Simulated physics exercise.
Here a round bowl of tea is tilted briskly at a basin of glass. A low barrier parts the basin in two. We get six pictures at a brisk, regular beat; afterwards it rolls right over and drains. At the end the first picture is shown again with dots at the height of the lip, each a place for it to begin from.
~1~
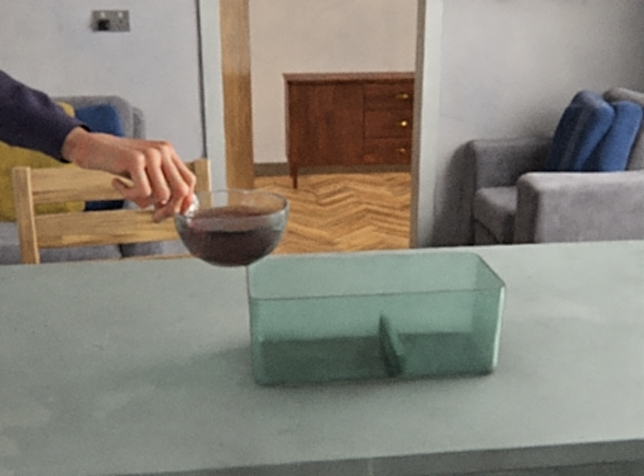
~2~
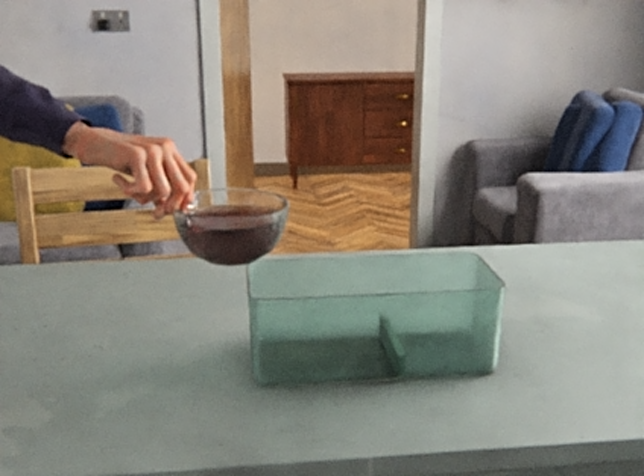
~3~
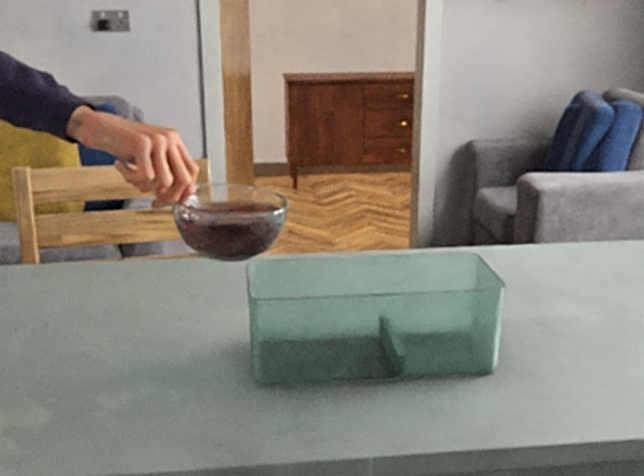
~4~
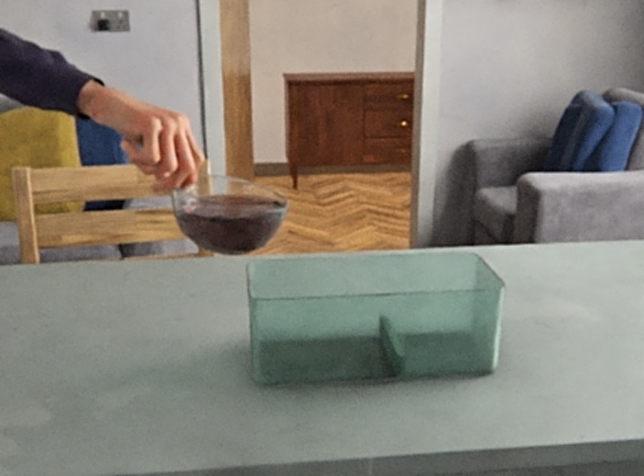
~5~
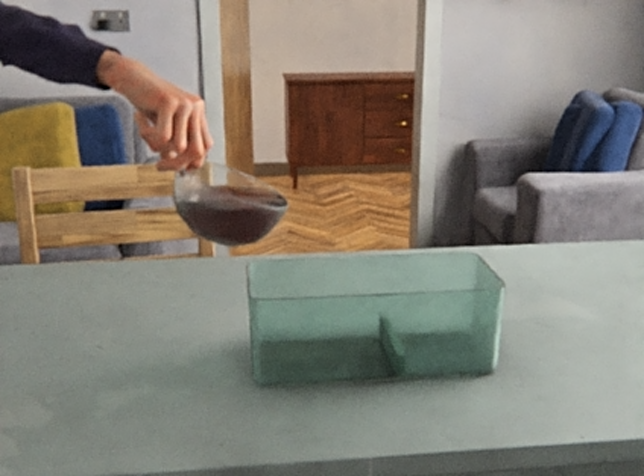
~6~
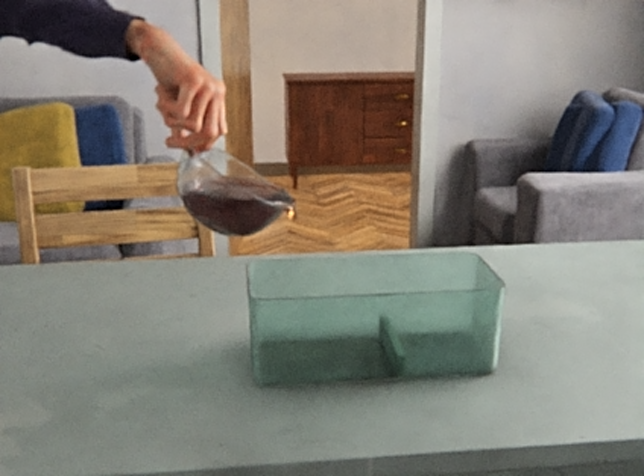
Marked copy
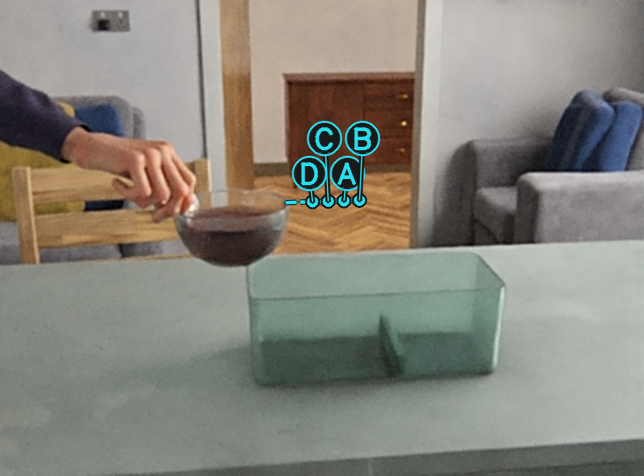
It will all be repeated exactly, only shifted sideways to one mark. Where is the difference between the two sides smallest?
I would pick dot D.
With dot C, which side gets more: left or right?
The right side.
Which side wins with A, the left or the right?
More ends on the right.
In cyan, A at (343, 200); B at (359, 200); C at (328, 201); D at (312, 201).
Choosing A, about 17 % ends left of the wall and 82 % right of it.
Choosing B, about 13 % ends left of the wall and 86 % right of it.
Choosing C, about 26 % ends left of the wall and 74 % right of it.
Choosing D, about 46 % ends left of the wall and 54 % right of it.
